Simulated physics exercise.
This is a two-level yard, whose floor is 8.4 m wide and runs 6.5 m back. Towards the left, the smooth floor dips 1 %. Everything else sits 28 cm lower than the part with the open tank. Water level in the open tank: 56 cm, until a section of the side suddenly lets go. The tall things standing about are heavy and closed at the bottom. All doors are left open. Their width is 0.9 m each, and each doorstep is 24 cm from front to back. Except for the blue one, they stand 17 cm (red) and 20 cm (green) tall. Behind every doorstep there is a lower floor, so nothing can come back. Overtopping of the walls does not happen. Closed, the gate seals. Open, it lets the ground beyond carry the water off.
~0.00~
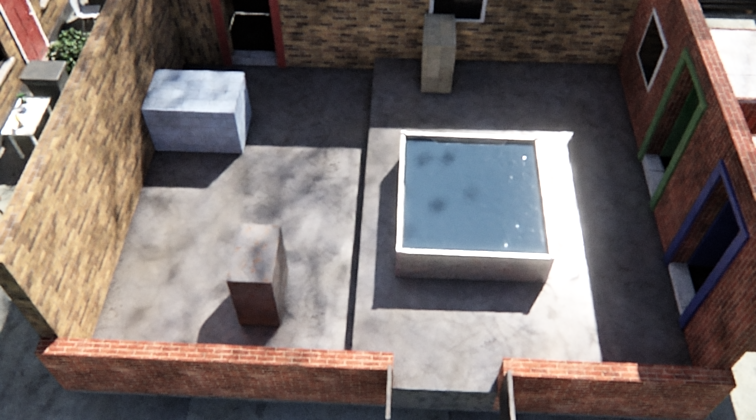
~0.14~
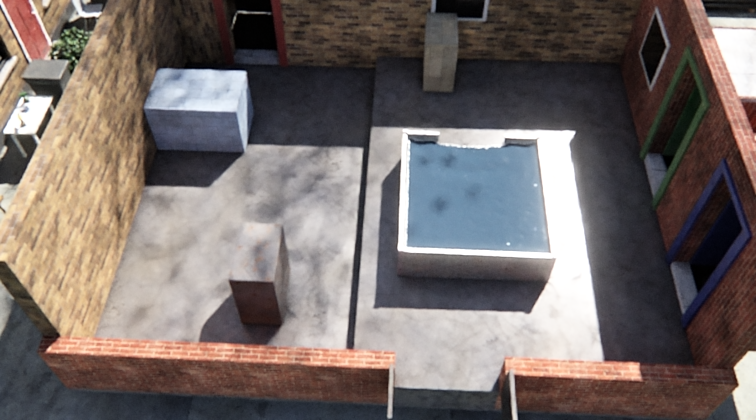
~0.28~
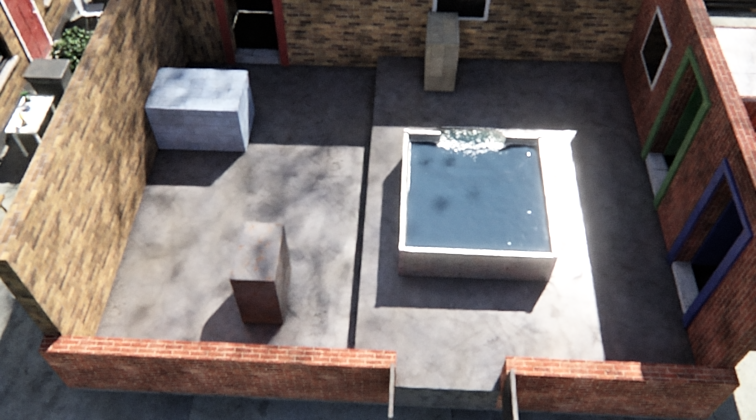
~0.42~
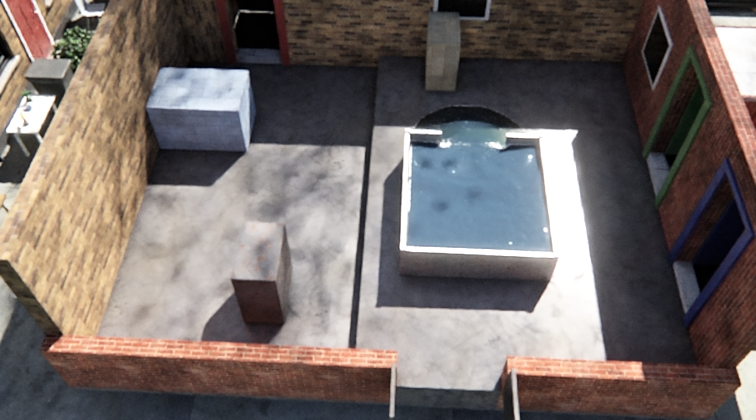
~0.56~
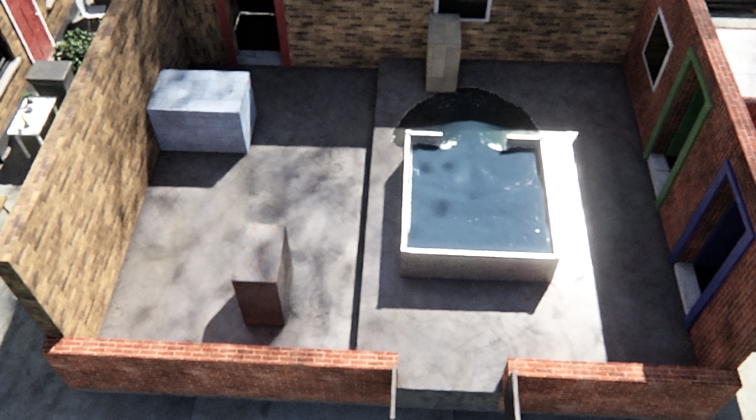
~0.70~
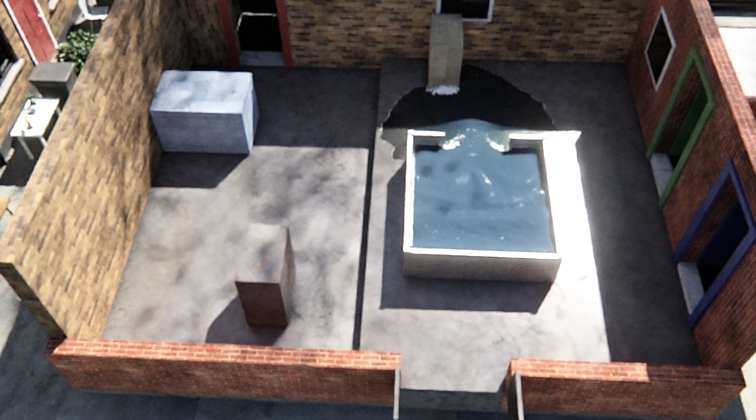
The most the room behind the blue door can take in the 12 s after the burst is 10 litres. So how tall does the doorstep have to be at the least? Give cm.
It would have to be close to 6.5 cm high.
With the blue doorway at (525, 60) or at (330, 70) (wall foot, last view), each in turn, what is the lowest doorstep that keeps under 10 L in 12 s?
Around 21 and 9.0 cm respectively.
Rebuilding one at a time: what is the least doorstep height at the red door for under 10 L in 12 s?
Red: 12.0 cm.
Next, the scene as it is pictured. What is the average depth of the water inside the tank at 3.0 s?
I'd put it at some 30 centimetres on average.
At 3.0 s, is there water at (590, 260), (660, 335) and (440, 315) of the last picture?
Taking the spots one by one: Untouched, untouched, untouched.
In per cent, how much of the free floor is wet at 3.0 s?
Wet share: Around 30 %.
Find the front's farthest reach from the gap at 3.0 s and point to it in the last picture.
Near pixel (192, 64).
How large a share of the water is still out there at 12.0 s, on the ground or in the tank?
Some 98 %.
After 1.4 s water covers 15 % of the floor, deepest (33 cm) near (471, 156); it has not reached the blue door.
After 3.0 s water covers 30 % of the floor, deepest (34 cm) near (620, 63); it has not reached the blue door.
After 12.0 s water covers 90 % of the floor, deepest (12 cm) near (187, 109); 7 cm at the blue door, 0 litres in over its 12 cm doorstep.
At the blue door as built, the water arrived by 4.4 s and peaked near 10 cm at 10.0 s.
With a doorstep of 5.5 cm, 16 litres would have come in within the 12 s; with 7.5 cm, 4 litres. So under 10 litres takes about 6.5 cm.
